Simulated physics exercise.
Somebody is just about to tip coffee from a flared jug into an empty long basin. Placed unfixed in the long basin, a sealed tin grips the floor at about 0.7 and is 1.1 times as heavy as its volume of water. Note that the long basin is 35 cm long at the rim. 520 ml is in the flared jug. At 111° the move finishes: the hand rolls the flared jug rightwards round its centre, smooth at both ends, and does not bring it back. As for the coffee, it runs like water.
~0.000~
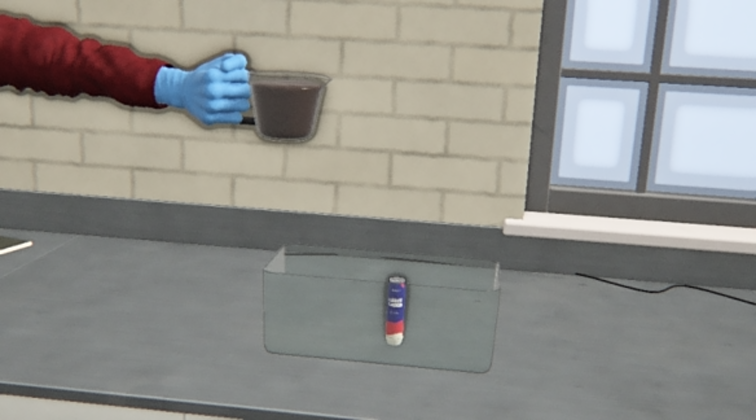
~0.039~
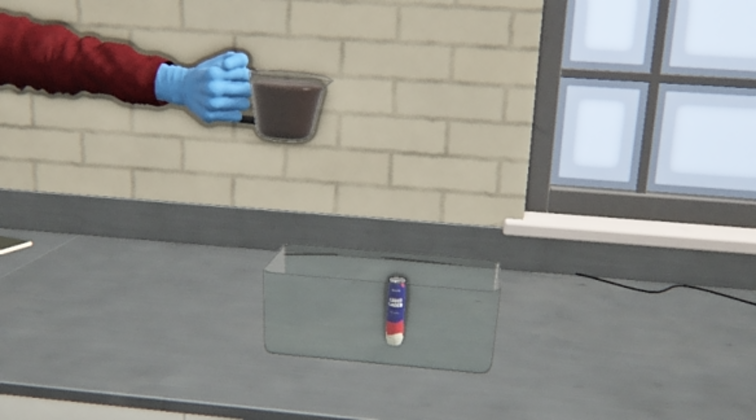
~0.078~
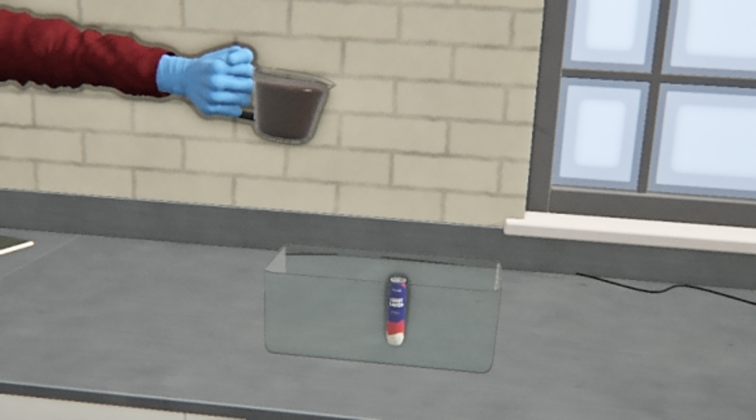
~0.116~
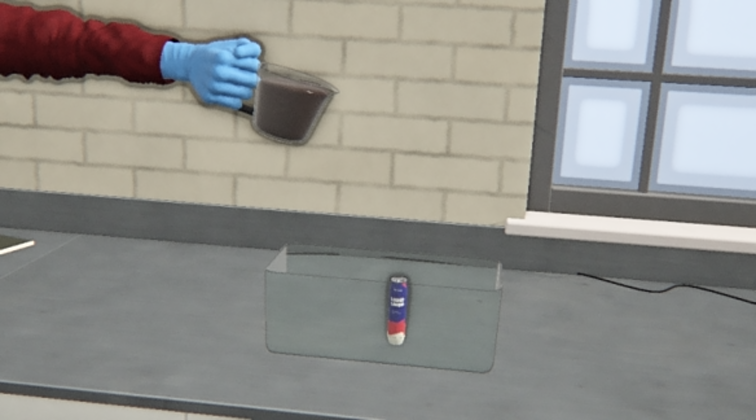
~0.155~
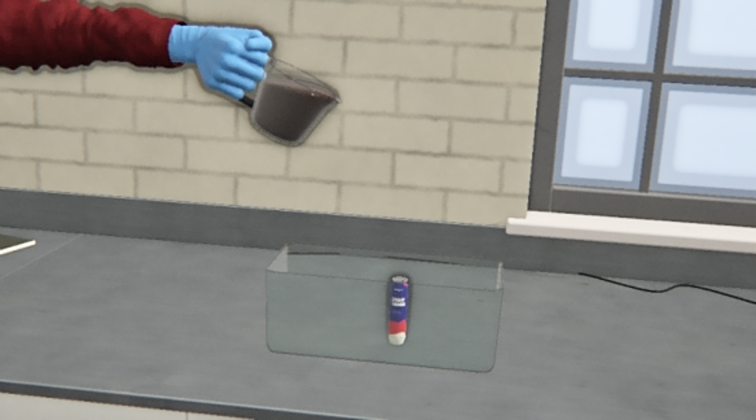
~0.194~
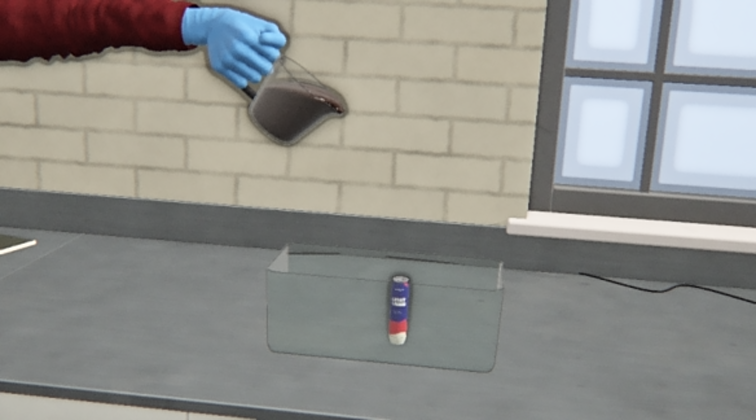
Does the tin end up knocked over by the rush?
Yes.
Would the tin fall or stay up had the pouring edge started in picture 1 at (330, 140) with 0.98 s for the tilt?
Then the tin remains standing.
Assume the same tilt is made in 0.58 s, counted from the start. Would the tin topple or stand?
The tin tips over.
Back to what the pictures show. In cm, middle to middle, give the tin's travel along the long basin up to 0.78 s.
Measured centre to centre, about 9 cm.
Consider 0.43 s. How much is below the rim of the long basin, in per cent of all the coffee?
At that time the basin holds about 14 per cent of the liquid.
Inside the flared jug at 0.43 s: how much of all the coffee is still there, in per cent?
Roughly 26 per cent.
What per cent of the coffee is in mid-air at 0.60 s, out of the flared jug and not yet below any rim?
Something like 16 per cent is in the air then.
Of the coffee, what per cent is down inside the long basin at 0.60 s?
I'd put it at roughly 84 per cent.
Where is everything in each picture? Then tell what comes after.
The first frame shows tilt 0°; pouring edge (333, 78); surface from (253, 82) to (323, 85); the long basin's rim runs from (274, 258) to (499, 277); the tin's top is at (397, 283).
The second frame shows tilt 2°; pouring edge (334, 80); surface from (254, 81) to (324, 87).
The third frame shows tilt 7°; pouring edge (337, 84); surface from (257, 80) to (326, 88).
The fourth frame shows tilt 15°; pouring edge (340, 92); surface from (262, 79) to (331, 91).
The fifth frame shows tilt 26°; pouring edge (343, 102); surface from (265, 81) to (337, 95).
The sixth frame shows tilt 39°; pouring edge (343, 114); surface from (259, 93) to (336, 104); 3 per cent is over the edge.
Then, 0.43 s in, the tilt is 108° and 26 per cent is still to pour; the tin stands where it began.
Then, 0.60 s in, the tilt is 111° and 1 per cent is still to pour; the tin leans 5°.
Then, 0.78 s in, the tilt is 111° and 0 per cent is still to pour; the tin lies on its side.
Then, 0.98 s in, the tilt is 111° and 0 per cent is still to pour; the tin lies on its side.
Finally, the tin lies on its side.
